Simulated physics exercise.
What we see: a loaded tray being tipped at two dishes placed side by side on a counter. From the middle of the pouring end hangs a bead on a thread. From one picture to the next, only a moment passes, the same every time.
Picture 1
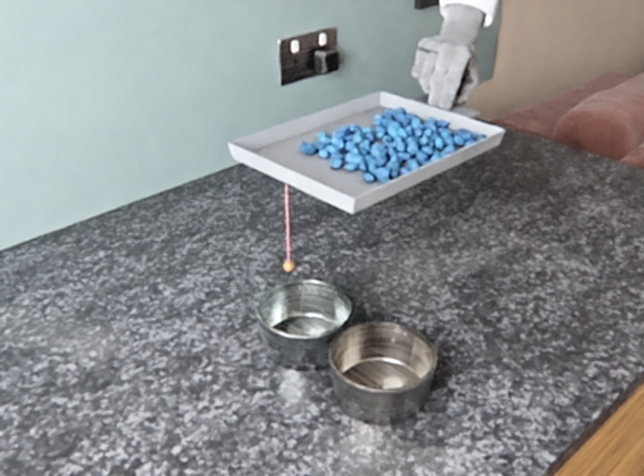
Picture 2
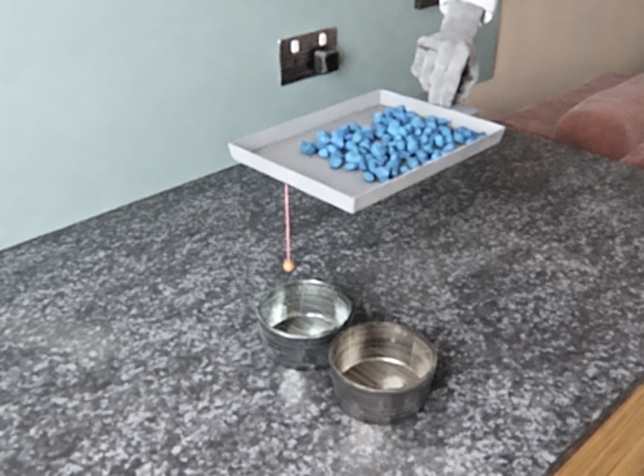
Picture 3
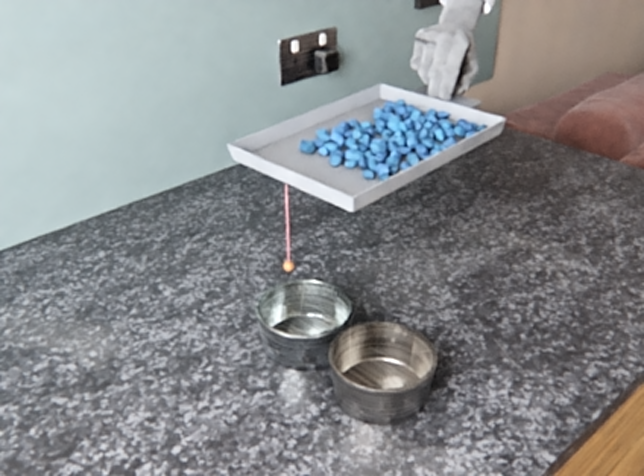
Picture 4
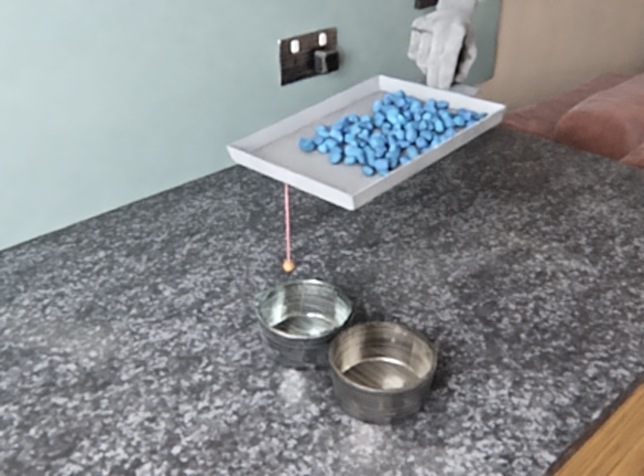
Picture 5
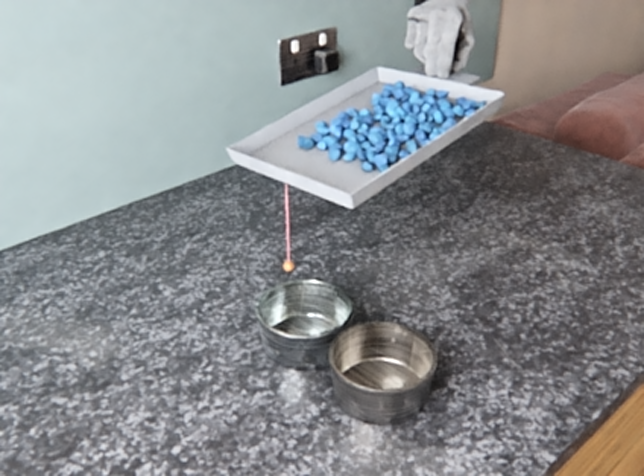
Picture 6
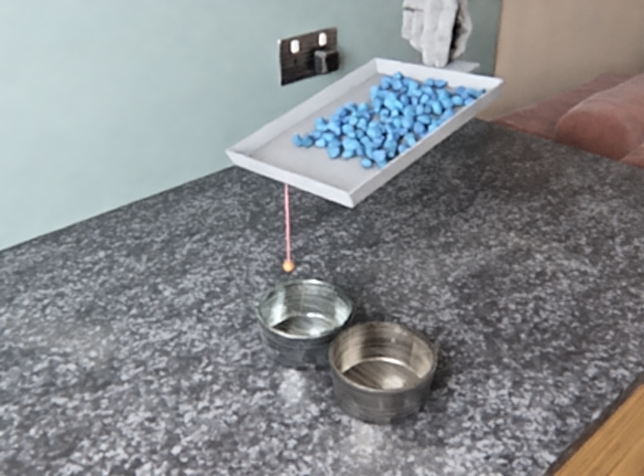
A gloved hand slowly raised the far end of a pale tray of blue stones, tilting it slightly toward its near left corner, while two metal dishes and a hanging orange bead stayed still.
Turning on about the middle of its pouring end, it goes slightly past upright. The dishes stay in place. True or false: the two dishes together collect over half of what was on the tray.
False, they collect less than half.
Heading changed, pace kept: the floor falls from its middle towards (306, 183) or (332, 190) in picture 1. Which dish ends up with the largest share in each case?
Number one favours the left of the two; number two favours the left of the two.
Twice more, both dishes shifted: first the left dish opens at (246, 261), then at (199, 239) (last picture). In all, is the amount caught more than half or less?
Try 1: The greater share; try 2: The greater share.
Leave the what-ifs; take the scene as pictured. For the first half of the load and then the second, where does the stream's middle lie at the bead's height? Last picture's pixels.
(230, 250) first, (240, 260) later.
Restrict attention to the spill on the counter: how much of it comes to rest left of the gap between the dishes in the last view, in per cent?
100 %, near enough.
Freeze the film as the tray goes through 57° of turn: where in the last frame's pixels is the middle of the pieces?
Near (272, 145).
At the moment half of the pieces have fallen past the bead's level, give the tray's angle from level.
Close to 95° of tilt at that moment.
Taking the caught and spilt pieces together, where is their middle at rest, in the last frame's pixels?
About (208, 303).
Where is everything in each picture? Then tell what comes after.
Corners of the pouring end near (233, 143) and (353, 196), level; middle of the load near (398, 141), aquarium stones; left dish near (270, 341); right dish near (346, 394); bead on its thread near (289, 266), in the first picture.
Corners of the pouring end near (233, 143) and (353, 196), level; middle of the load near (398, 140), in the second picture.
Corners of the pouring end near (232, 144) and (352, 195), tipped barely, lowest at the left corner; middle of the load near (398, 135), in the third picture.
Corners of the pouring end near (232, 146) and (351, 193), tipped a little, lowest at the left corner; middle of the load near (398, 128), in the fourth picture.
Corners of the pouring end near (231, 148) and (350, 192), tipped a little, lowest at the left corner; middle of the load near (397, 121), in the fifth picture.
Corners of the pouring end near (231, 150) and (349, 191), tipped a little, lowest at the left corner; middle of the load near (396, 114); left dish near (270, 341); right dish near (346, 394), in the sixth picture.
Shortly afterwards, tray tipped steeply; all but a few on the tray; only a few outside both; only a few in the air.
Next, tray tipped right over; near a third on the tray; near half outside both; a little in the air.
Some moments later, tray tipped past a quarter turn; only a few in the left dish; all but a few outside both.
In the end, tray tipped past a quarter turn; none at all in the right dish; only a few in the left dish; all but a few outside both.
